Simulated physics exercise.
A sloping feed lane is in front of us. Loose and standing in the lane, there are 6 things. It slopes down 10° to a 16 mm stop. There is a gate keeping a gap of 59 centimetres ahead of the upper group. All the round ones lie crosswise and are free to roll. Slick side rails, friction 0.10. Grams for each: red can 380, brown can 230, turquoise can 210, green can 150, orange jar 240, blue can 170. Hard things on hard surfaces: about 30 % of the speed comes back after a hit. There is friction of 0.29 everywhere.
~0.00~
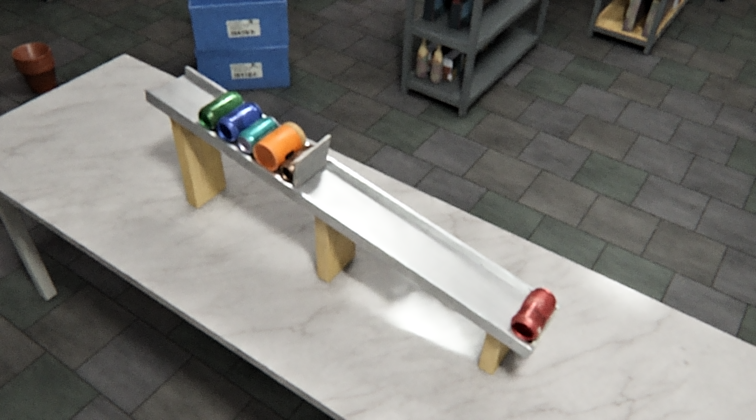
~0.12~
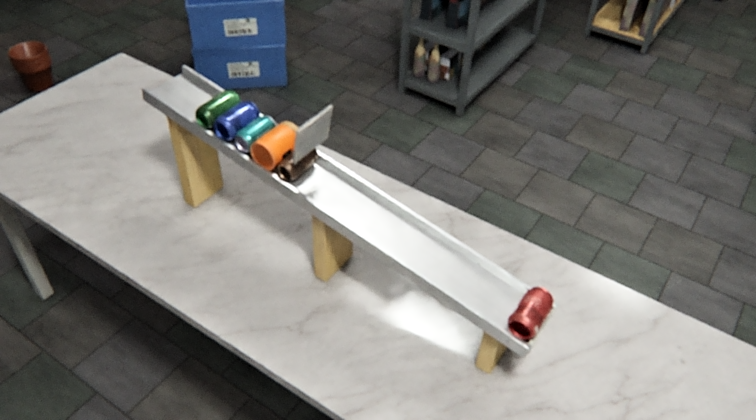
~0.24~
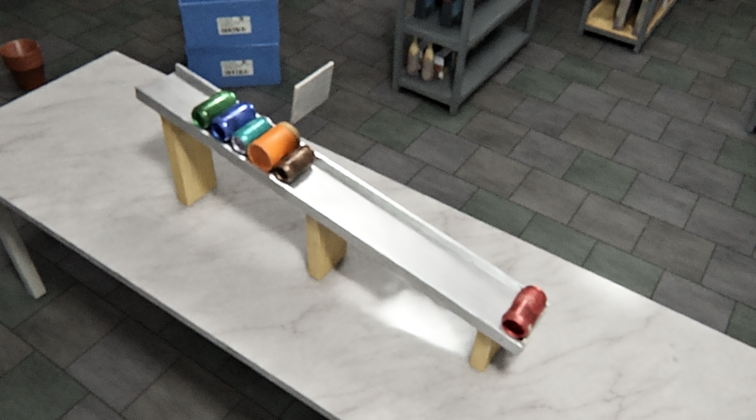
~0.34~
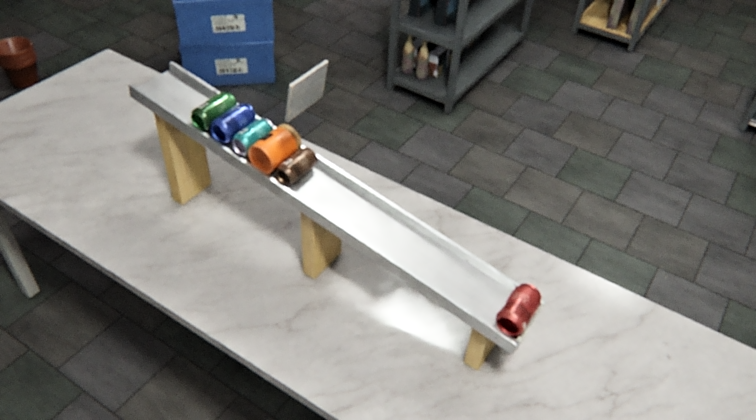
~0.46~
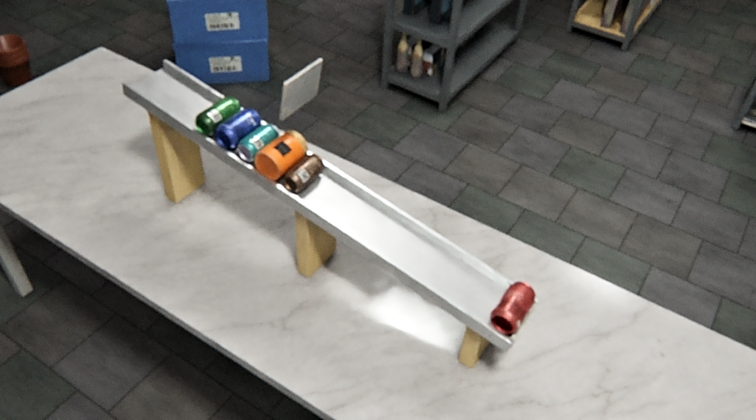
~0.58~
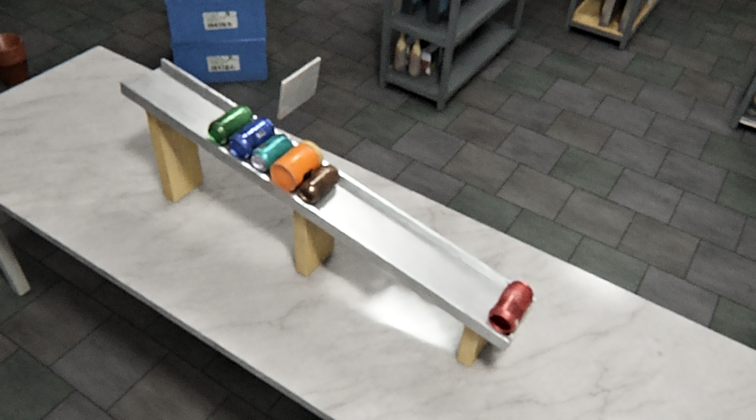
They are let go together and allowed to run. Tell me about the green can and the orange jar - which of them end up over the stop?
Result: Green can: Is kept in the lane; orange jar: Is kept in the lane.
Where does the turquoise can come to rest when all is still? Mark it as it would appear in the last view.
Roughly at (460, 275) in the last picture.
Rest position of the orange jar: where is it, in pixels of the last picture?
You'll find it at about (487, 290).
After 0.88 s, leader 33 cm from the stop; orange jar near (365, 210); green can near (288, 162).
After 1.18 s, leader 6 cm from the stop; green can near (376, 219); orange jar near (463, 273).
At rest (2.2 s), over the stop, red can; the other 5 in the lane. In the last view, green can near (414, 242), orange jar near (487, 290).
